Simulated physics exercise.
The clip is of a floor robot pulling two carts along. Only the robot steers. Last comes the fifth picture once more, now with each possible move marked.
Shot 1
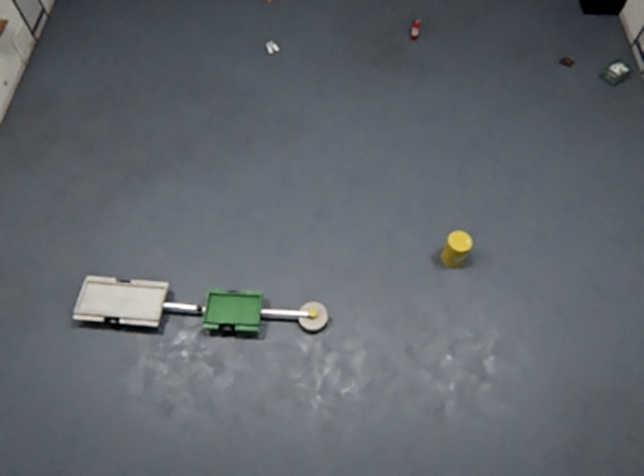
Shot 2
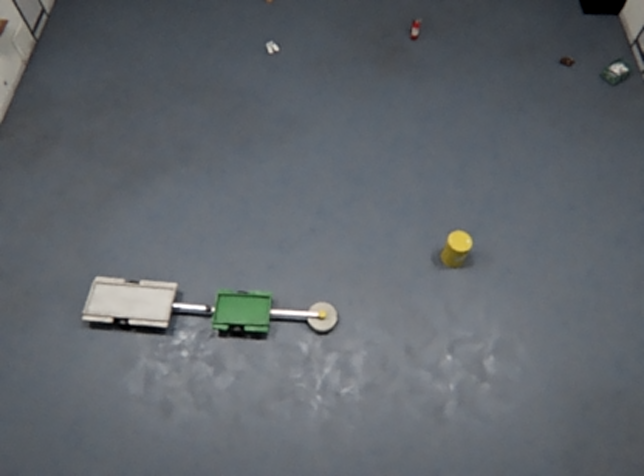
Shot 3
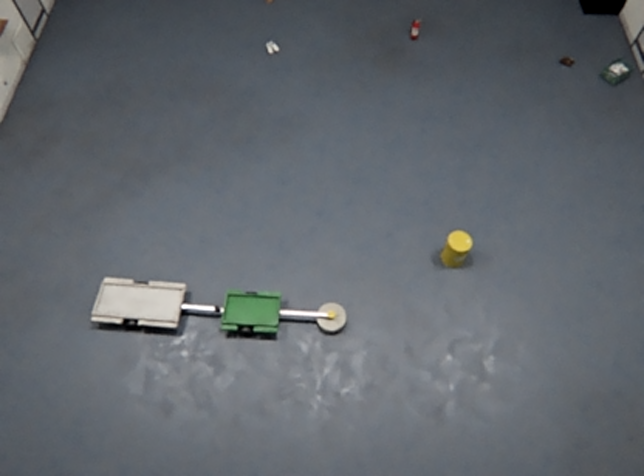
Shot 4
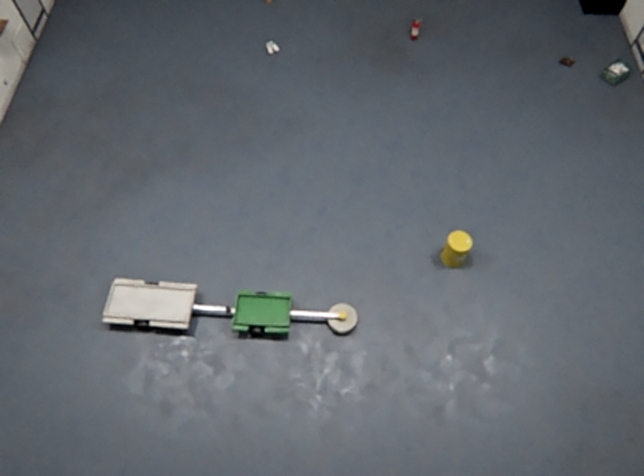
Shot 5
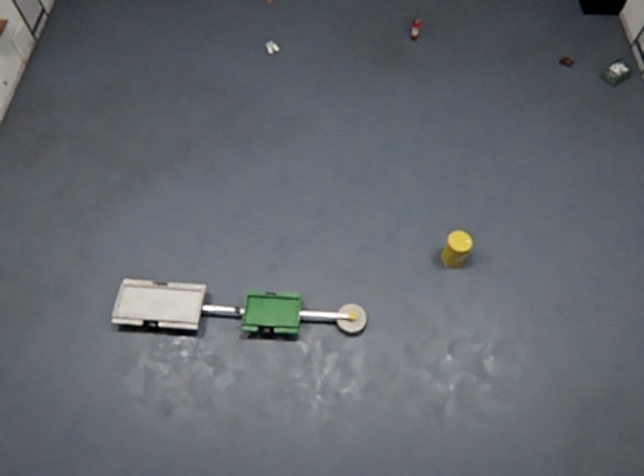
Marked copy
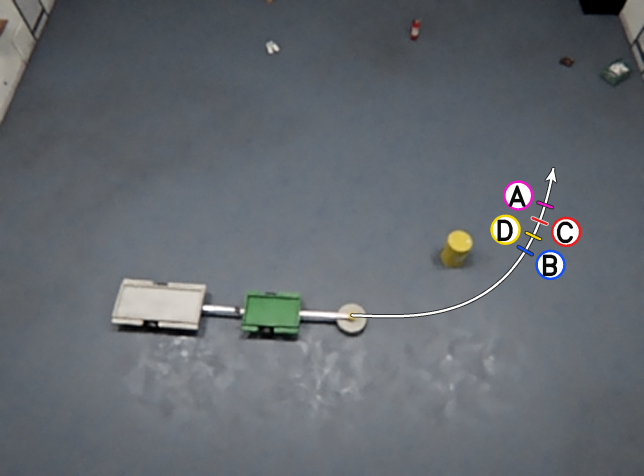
A wide blue-grey floor with pale scuff marks is seen from high above, at a steep downward angle. At the lower left, a small round pale robot is linked by bars to a green cart and a larger white cart behind it, while a yellow drum stands right of centre and small objects lie along the far edge. The robot slowly pulls both carts a short way rightward in a nearly straight line, the camera still.
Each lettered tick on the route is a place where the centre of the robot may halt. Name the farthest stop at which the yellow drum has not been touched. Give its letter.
A.
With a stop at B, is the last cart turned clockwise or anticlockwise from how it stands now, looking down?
For that mark, anticlockwise.
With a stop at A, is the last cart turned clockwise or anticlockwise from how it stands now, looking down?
Anticlockwise.
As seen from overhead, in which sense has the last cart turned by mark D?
For that mark, anticlockwise.
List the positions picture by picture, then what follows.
White cart (122, 300); yellow drum (452, 257); robot (313, 316), in the first frame.
Robot (322, 317); green cart (243, 310); white cart (131, 301); yellow drum (452, 257), in the second frame.
Robot (331, 317); green cart (252, 310); white cart (140, 302); yellow drum (452, 257), in the third frame.
Robot (342, 318); green cart (263, 311); white cart (150, 303); yellow drum (452, 257), in the fourth frame.
Robot (352, 318); green cart (272, 311); white cart (159, 303); yellow drum (452, 257), in the fifth frame.
On the marked copy, A at (545, 205); B at (525, 251); C at (540, 221); D at (533, 236); the route from (352, 315) via (504, 277) to (553, 169).
With A. Early on, robot (448, 312), last cart (256, 310).
Further on, robot (516, 265), last cart (347, 311).
At the end, robot (542, 209), last cart (418, 297); nothing has been touched.
As for the rest, B is safe but short; C is safe but short; D is safe but short.
